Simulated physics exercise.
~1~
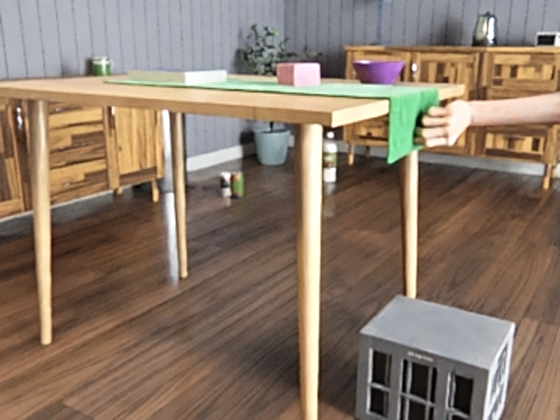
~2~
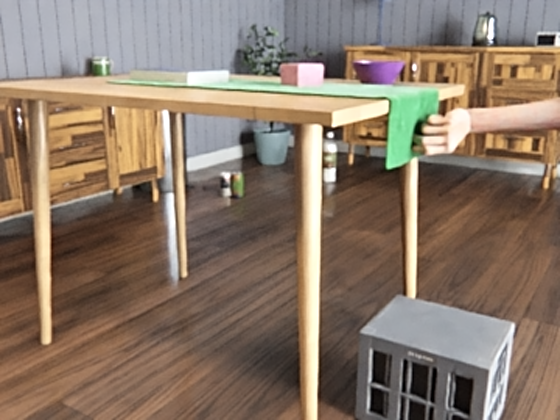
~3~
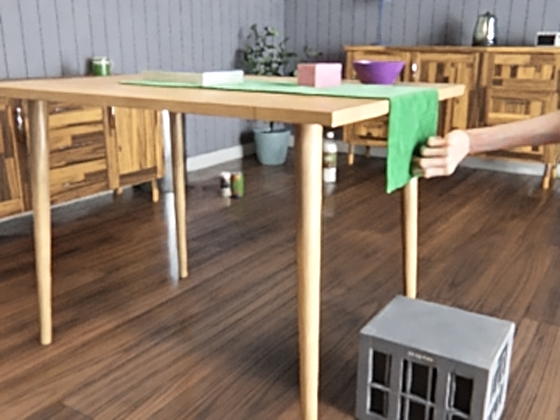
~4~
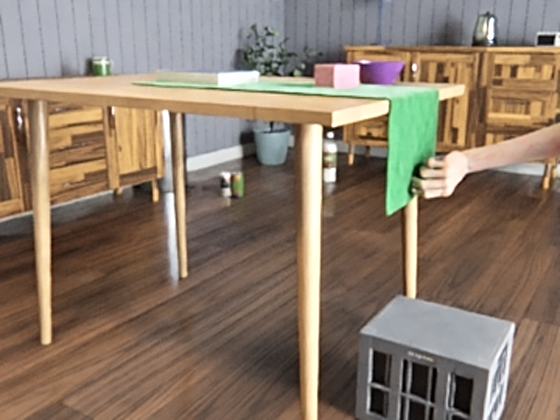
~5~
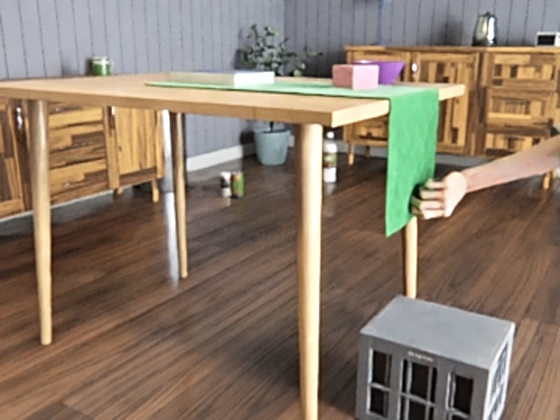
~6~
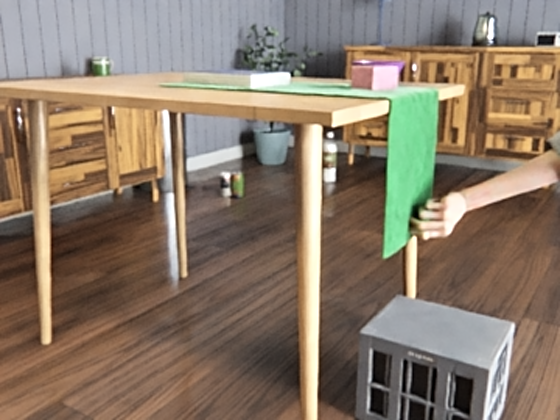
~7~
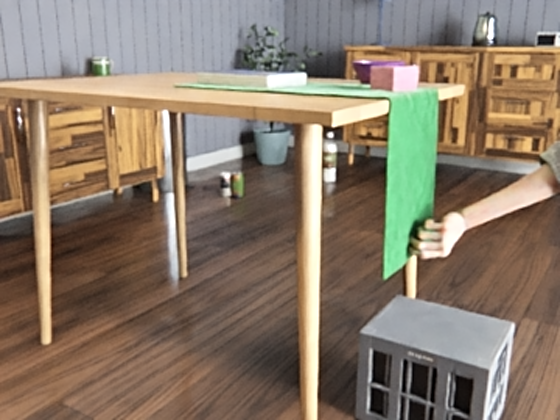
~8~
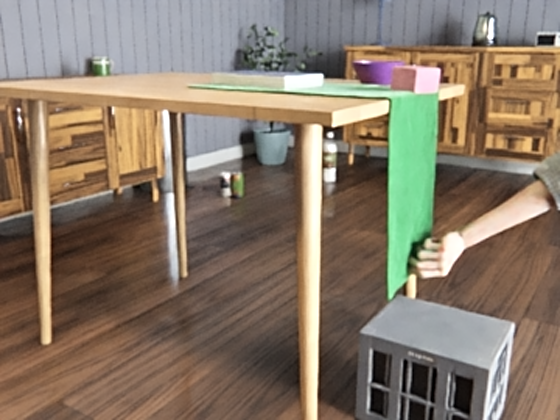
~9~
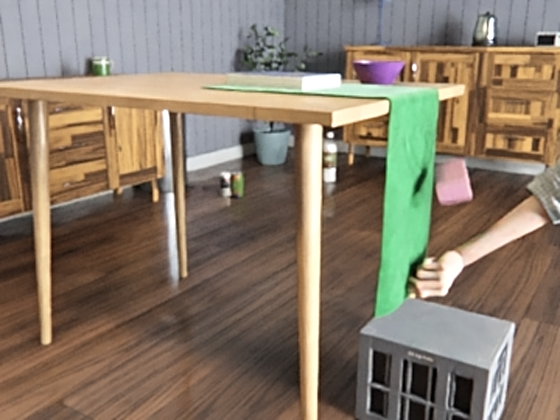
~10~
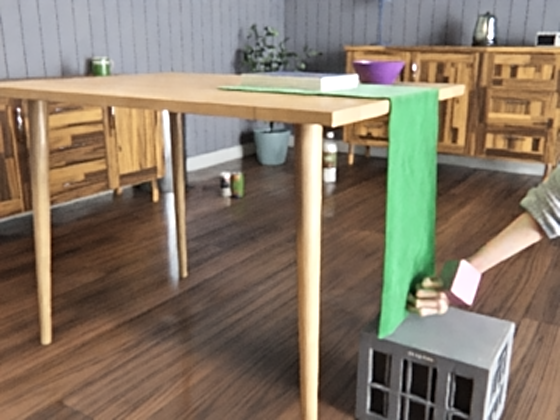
A hand pulled the hanging end of a green scarf down from a wooden table toward a grey crate, dragging a blue book and a pink block rightward until the block tumbled off the edge, while the purple bowl stayed on the table.
